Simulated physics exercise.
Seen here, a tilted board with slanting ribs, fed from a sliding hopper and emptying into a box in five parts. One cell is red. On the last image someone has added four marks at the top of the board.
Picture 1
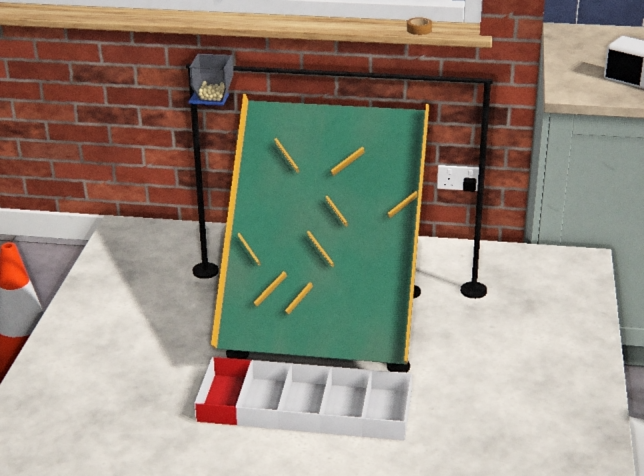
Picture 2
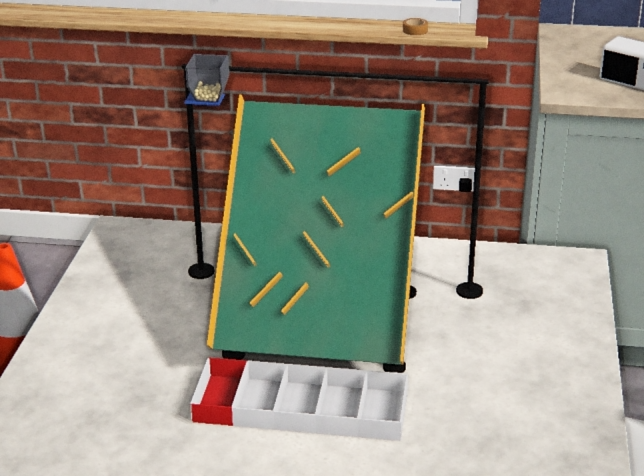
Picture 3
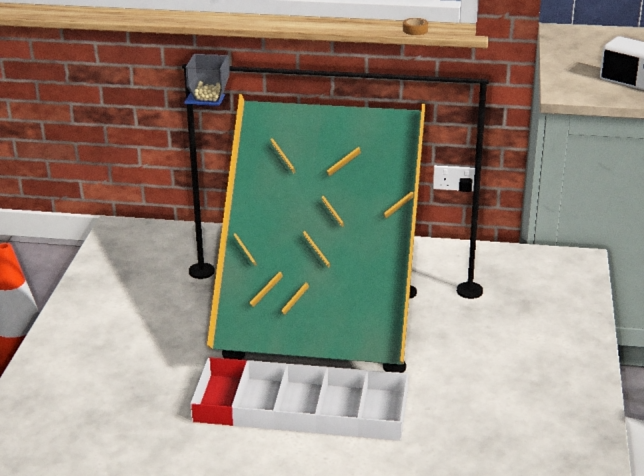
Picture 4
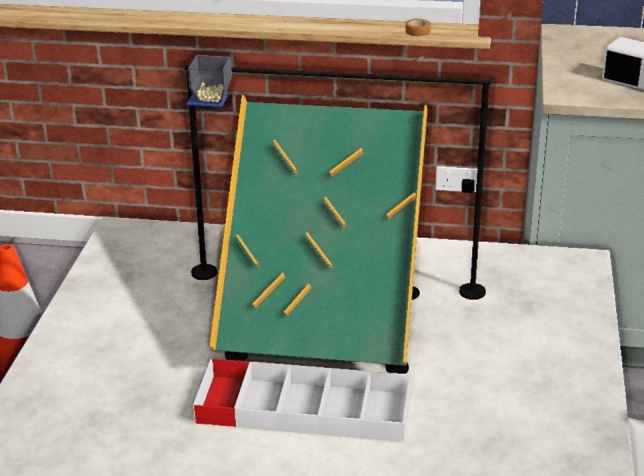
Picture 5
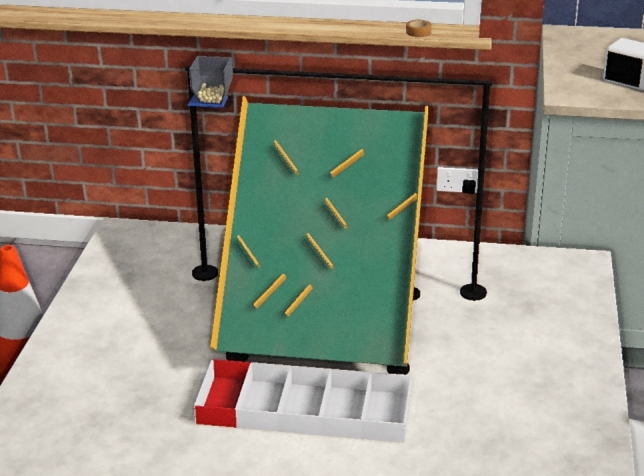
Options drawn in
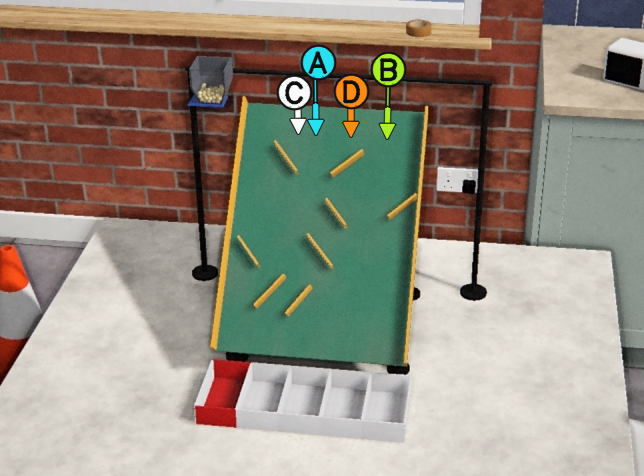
Only the camera moves, shifting very slightly, as it looks down from the front on a pale tabletop before a red brick wall, with a grey-green cupboard at right. A green board with orange side rails and slanting ribs leans above a white five-part box, its leftmost cell red, while a grey hopper of pale beans sits on a black frame at upper left. The hopper, beans and board all stay still.
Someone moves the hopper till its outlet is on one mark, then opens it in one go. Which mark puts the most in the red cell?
Use mark D.
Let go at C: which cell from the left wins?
It is the fifth one.
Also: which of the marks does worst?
The answer is B.
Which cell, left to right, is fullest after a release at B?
The fourth.
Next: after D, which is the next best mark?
That is mark A.
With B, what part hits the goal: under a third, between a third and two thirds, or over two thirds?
Under a third.
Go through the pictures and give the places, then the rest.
Hopper at (211, 93), soya beans, door shut, in the first picture.
Ribs (271, 139) to (293, 169), (328, 171) to (359, 148), (322, 197) to (342, 223), in the second picture.
Ribs (385, 214) to (413, 192), (234, 234) to (254, 262), (304, 232) to (328, 264), in the third picture.
Ribs (253, 305) to (283, 274), (285, 312) to (309, 284), in the fourth picture.
Red cell at (216, 415), number 1 of 5 from the left, in the fifth picture.
On the marked copy, mark A meets the board at (315, 129); mark B meets the board at (387, 133); mark C meets the board at (298, 128); mark D meets the board at (350, 131).
With A, about a third in the red cell, about two thirds in other cells.
With B, a stray few in the red cell, most in other cells, a small part outside the box.
With C, a small part in the red cell, most in other cells, a stray few outside the box.
With D, most in the red cell, about a quarter in other cells.
